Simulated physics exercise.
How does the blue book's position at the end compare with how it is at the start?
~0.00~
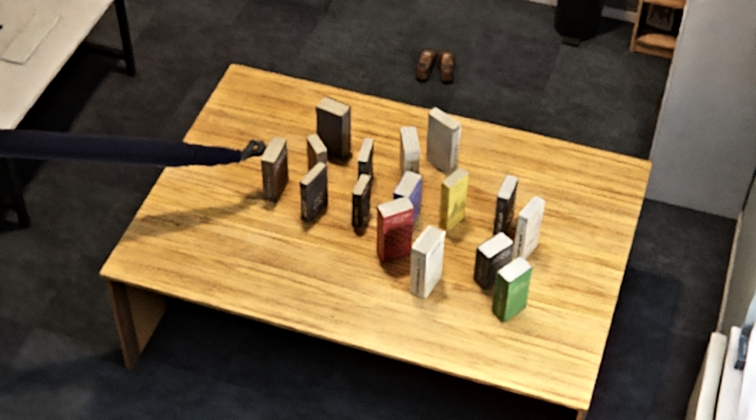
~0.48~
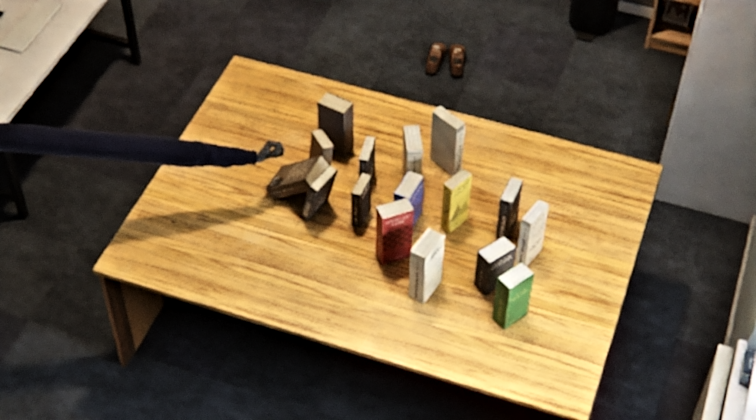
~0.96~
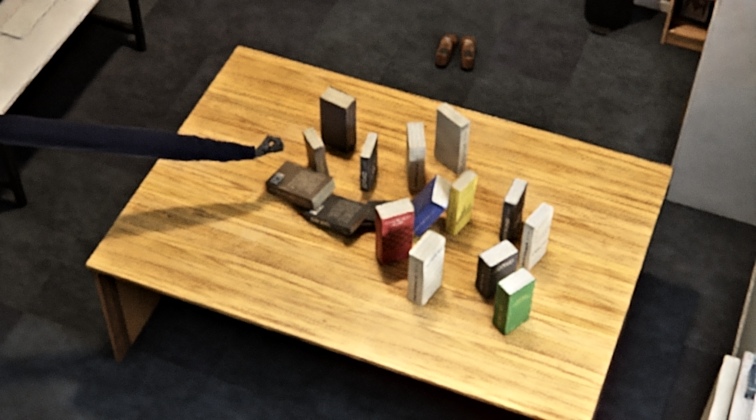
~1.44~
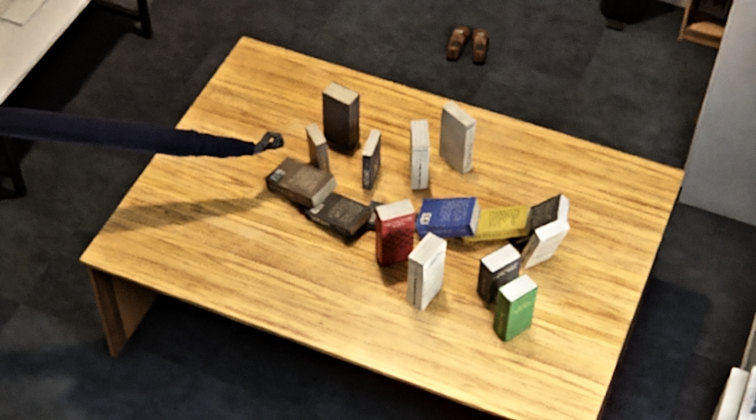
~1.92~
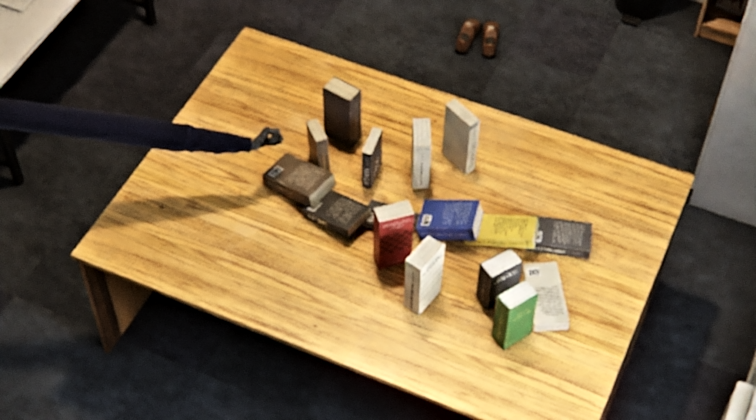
At the start the blue book stands upright among the others, and by the end it has fallen and lies on its side.
